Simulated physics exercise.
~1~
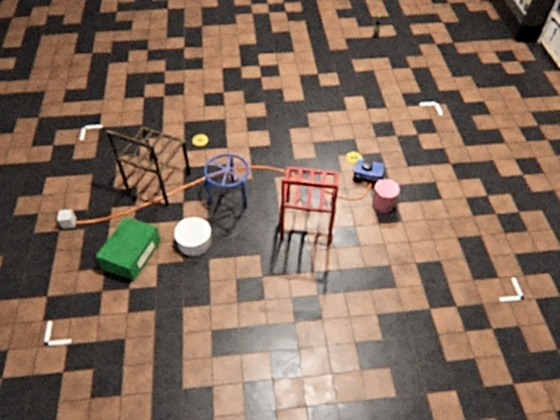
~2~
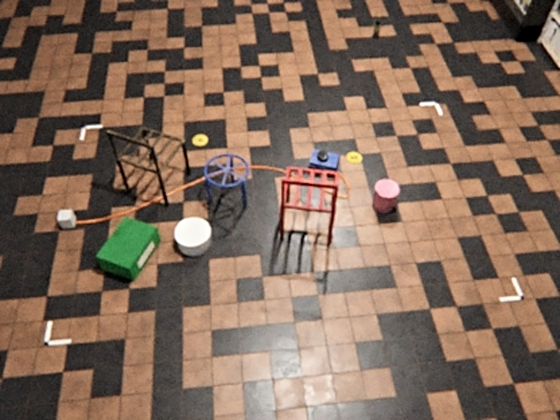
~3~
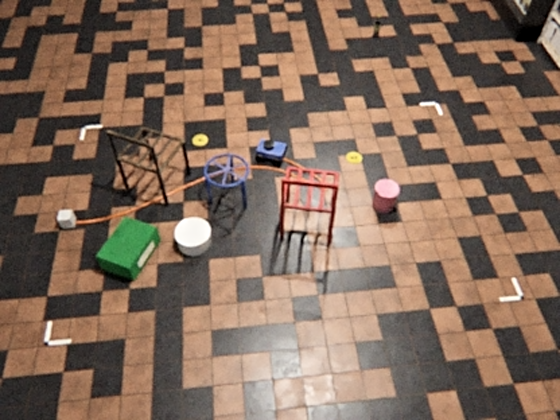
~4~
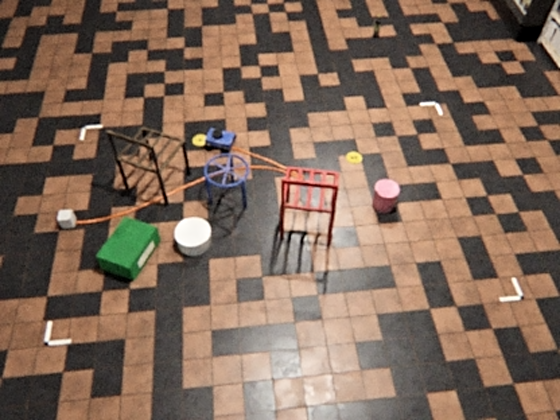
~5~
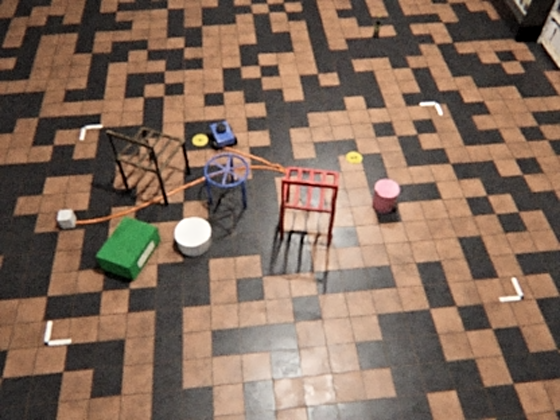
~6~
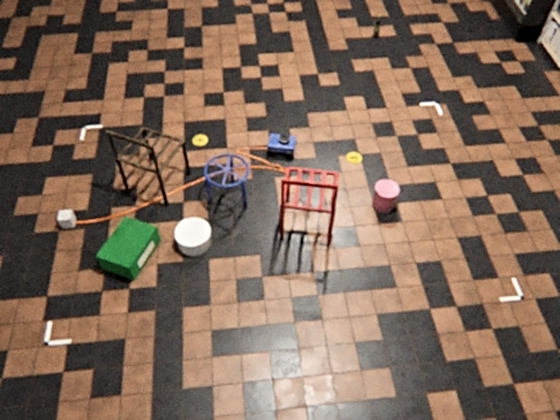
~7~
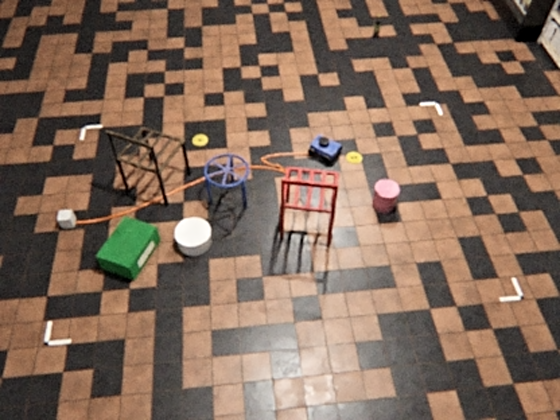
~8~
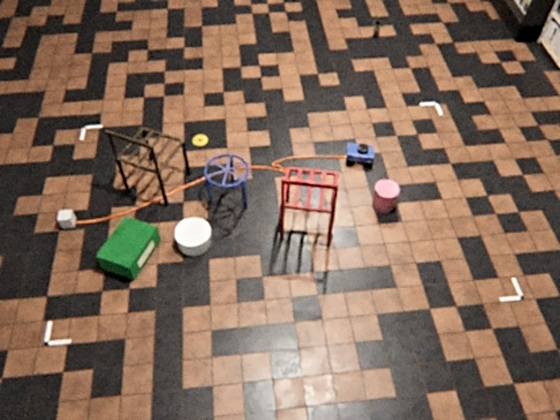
At the start, a small blue cart sits beside the pink bin on a brown and black tiled floor, with an orange lead stretching from a white block at the left past the black chair, blue stool and red chair. The cart drives left behind the red chair, then continues past the blue stool toward the left yellow mark. It turns around there, the lead bending behind it. Next it heads back right, drawing the lead along. It ends over the right yellow mark, near the pink bin, while the red chair and everything else stay in place.
